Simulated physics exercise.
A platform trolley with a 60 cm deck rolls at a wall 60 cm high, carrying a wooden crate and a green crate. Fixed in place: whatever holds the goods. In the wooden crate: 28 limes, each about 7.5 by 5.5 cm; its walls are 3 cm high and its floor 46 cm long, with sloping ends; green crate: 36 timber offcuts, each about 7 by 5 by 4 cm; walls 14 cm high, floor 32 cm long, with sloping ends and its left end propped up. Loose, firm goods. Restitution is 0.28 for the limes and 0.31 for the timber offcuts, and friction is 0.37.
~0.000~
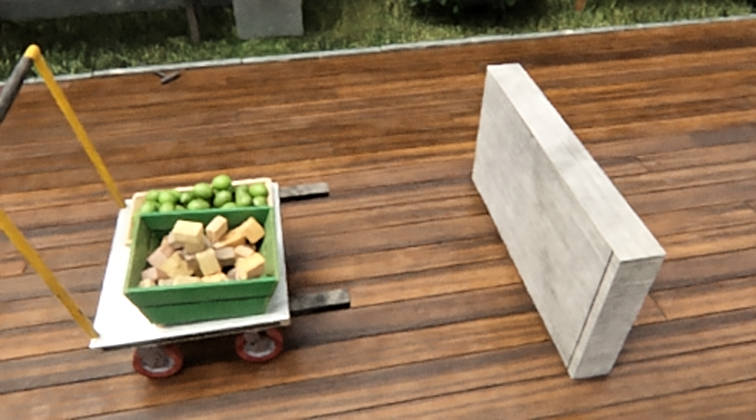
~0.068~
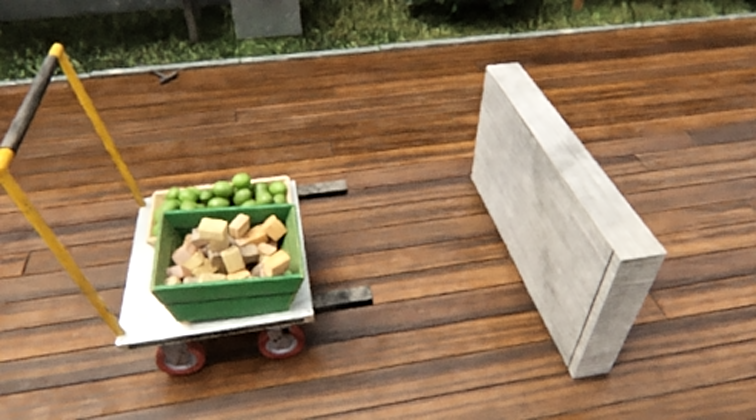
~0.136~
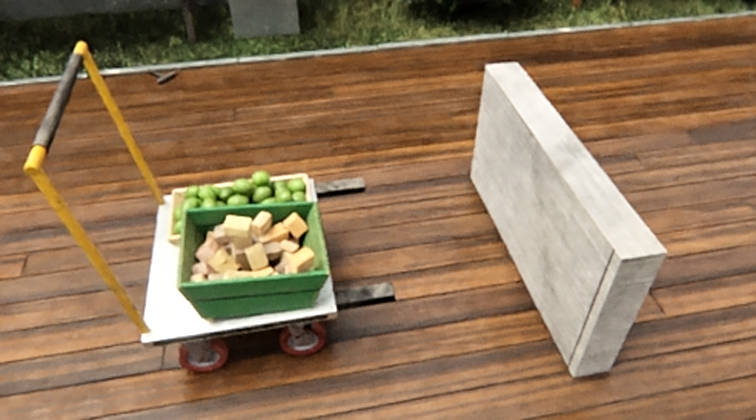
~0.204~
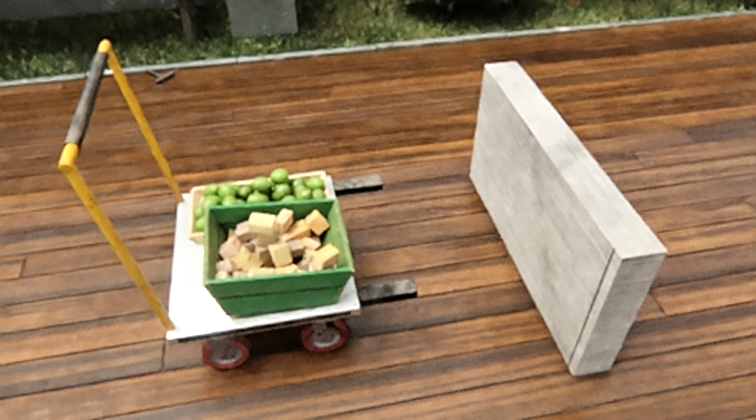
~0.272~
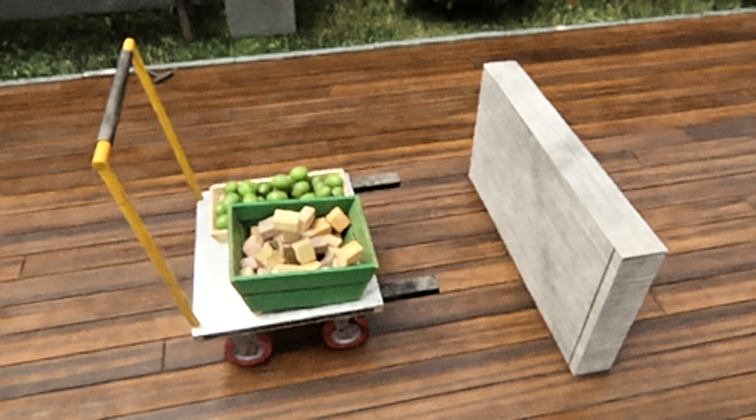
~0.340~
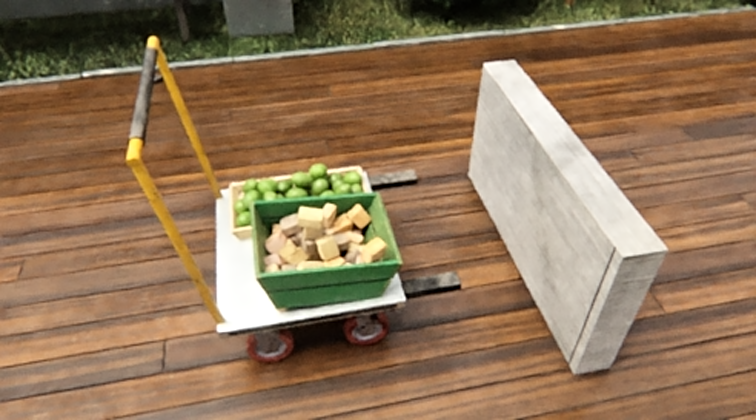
A platform trolley with a yellow-framed handle rolled steadily rightward across a wooden deck toward a grey wall, carrying a green crate of wooden blocks and, behind it, a crate of round green fruit.
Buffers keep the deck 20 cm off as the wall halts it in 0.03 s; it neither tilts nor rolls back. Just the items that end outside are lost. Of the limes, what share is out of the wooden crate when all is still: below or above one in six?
My guess is the losses stay short of one sixth.
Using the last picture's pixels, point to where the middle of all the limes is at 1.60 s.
Their middle is at about (400, 185).
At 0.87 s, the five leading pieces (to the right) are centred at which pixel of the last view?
Centre: About (468, 193) px.
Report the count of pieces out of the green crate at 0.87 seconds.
The green crate is at around 0.
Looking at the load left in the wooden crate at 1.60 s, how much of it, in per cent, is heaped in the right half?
Share in that half: About 60 %.
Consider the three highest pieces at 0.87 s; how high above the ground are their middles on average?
On average they sit about 46 cm high.
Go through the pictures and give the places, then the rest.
In the first picture (each is followed by its nearest rim corner in this view, unless another is named; the camera moves round a little), wooden crate (by its farthest rim corner), (268, 179); green crate, (126, 291); 72 cm short of the stop; none out.
Wooden crate, (286, 177); green crate, (153, 288); 65 cm short of the stop, in the second picture.
Wooden crate, (305, 175); green crate, (180, 285); 57 cm short of the stop, in the third picture.
Wooden crate, (323, 173); green crate, (207, 282); 50 cm short of the stop, in the fourth picture.
Wooden crate, (341, 170); green crate, (233, 279); 42 cm short of the stop, in the fifth picture.
Wooden crate, (358, 168); green crate, (259, 275); 35 cm short of the stop; none out, in the sixth picture.
After 0.65 s, contact with the wall.
After 0.75 s, wooden crate 28 in, 0 out and green crate 36 in, 0 out.
After 0.87 s, wooden crate 27 in, 1 out and green crate 36 in, 0 out.
After 1.10 s, wooden crate 27 in, 1 out and green crate 35 in, 1 out.
Outcome (at 1.60 s), wooden crate 27 in, 1 out and green crate 34 in, 2 out. Asked share, 1 of 28, 4 per cent.
